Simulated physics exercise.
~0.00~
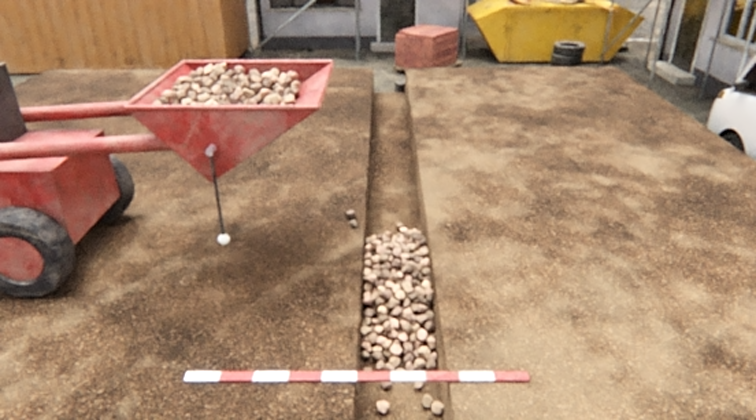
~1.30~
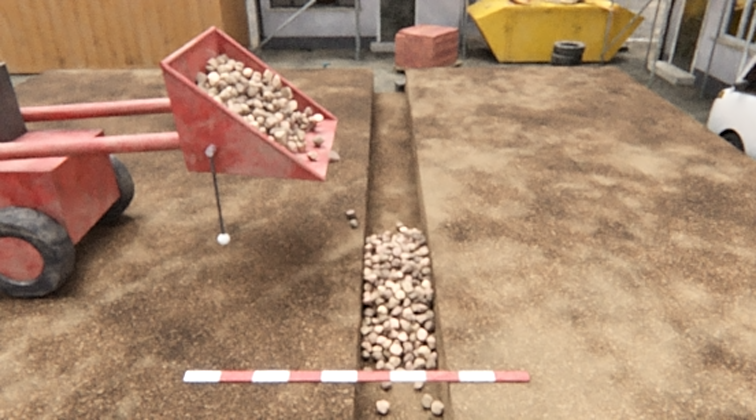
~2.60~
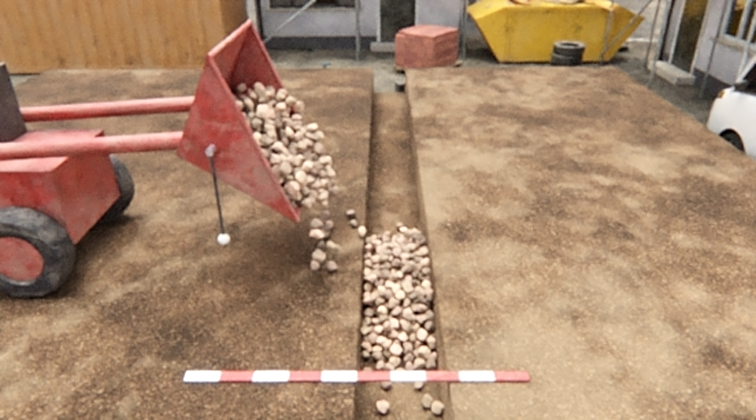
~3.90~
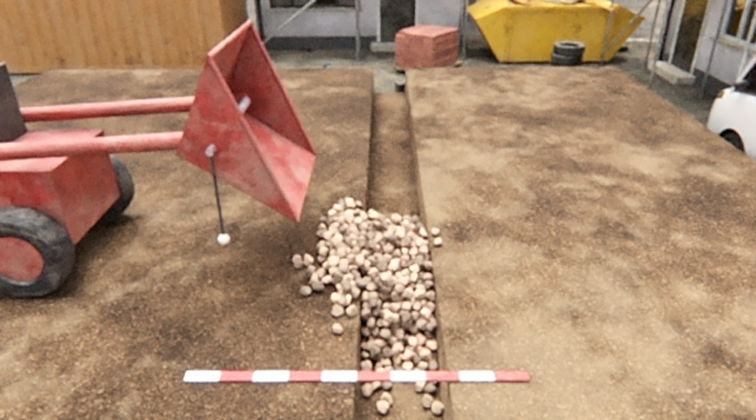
A red loader tipped its bucket forward and poured a full load of stones toward a trench already partly filled with others, and most landed in it, with some left heaped on the near left edge as the emptied bucket stayed tilted.
